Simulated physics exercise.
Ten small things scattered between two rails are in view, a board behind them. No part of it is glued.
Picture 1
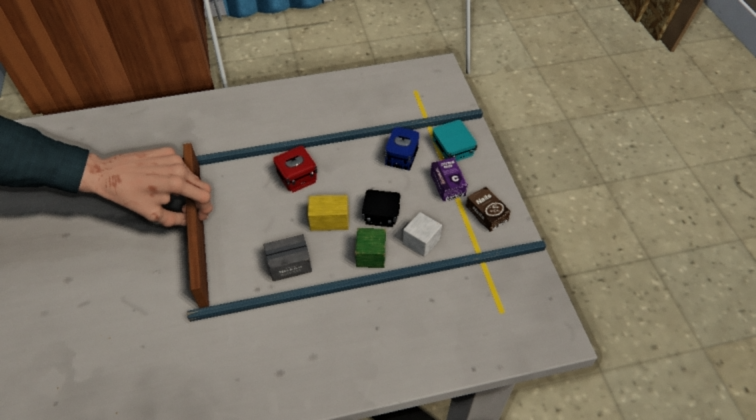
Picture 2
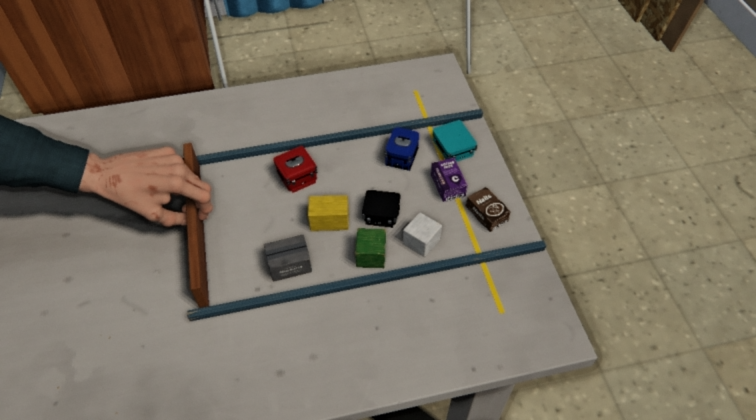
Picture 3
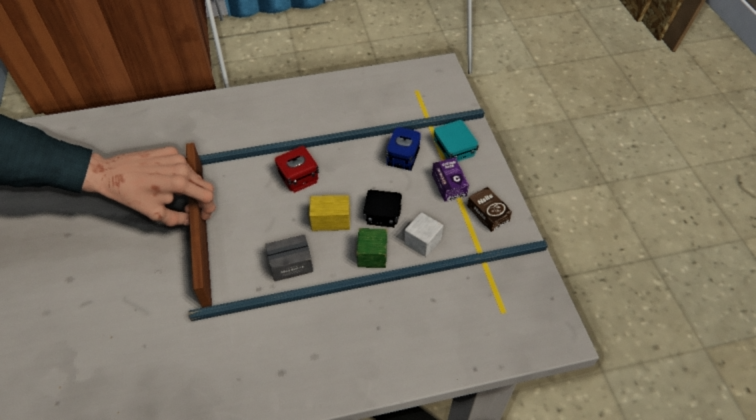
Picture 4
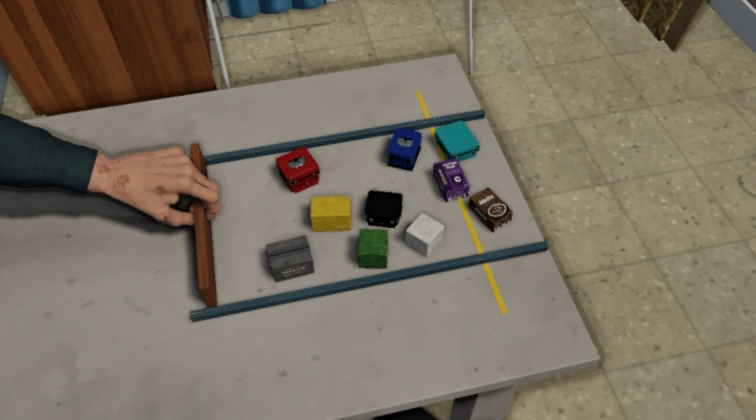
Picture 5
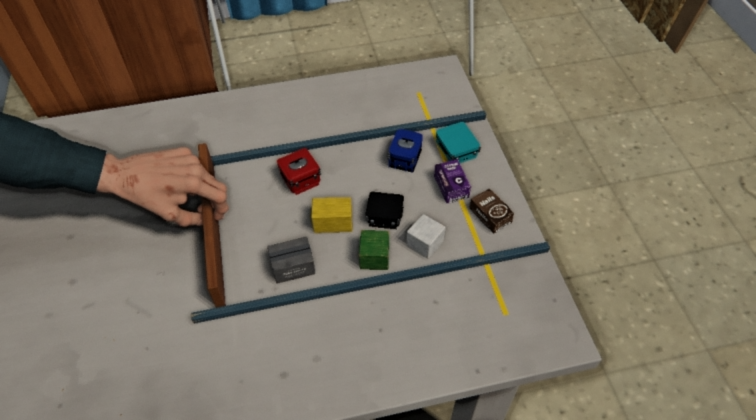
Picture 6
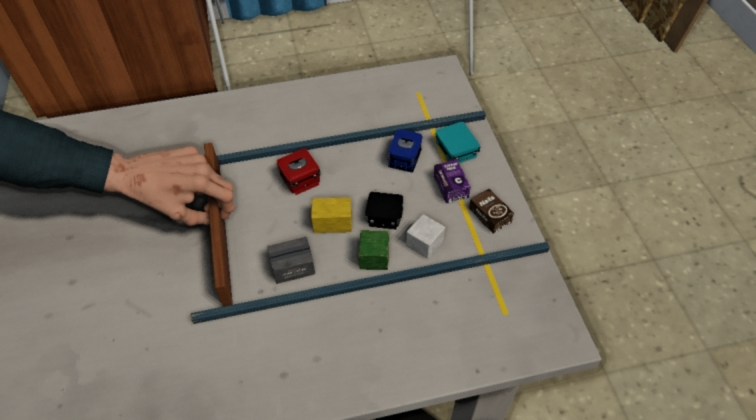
A hand slides a wooden board slightly right between two rails toward scattered small coloured blocks.
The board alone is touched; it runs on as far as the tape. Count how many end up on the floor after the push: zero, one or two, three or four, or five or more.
Turns out the ones that don't stay up top number three or four.
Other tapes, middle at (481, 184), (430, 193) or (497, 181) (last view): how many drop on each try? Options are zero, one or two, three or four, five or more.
In order: More than four, none, at least five.
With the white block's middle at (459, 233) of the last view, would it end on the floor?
From that start the object does not stay.
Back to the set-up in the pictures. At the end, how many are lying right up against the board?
3 are in contact with it.
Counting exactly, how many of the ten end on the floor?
All told, 4.
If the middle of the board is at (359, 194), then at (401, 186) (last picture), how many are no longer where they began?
Moved so far: 6, then 10.
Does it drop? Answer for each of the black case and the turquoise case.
Black case: Still up; turquoise case: Down.
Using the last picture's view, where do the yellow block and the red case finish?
Same order as the question: First (478, 186), second (459, 146).
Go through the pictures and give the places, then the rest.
Brown box (488, 209); turquoise case (454, 142); purple box (449, 180); board (195, 221); tape (453, 186), in the first frame.
Turquoise case (454, 143); green block (371, 248), in the second frame.
Purple box (450, 180); board (198, 221), in the third frame.
Brown box (490, 209); yellow block (331, 214), in the fourth frame.
Turquoise case (457, 144); blue case (406, 151), in the fifth frame.
Brown box (491, 210); turquoise case (457, 144); purple box (452, 181); board (218, 220); tape (456, 188), in the sixth frame.
Soon after, none off yet; brown box at rest near (491, 210); turquoise case at rest near (457, 144); purple box at rest near (452, 181).
Then, none off yet; brown box moved about its own width near (521, 202); turquoise case moved about its own width near (482, 141); purple box moved about its own width near (498, 169).
At rest, the number that fall off is three or four; fallen, white block, purple box, turquoise case and brown box.
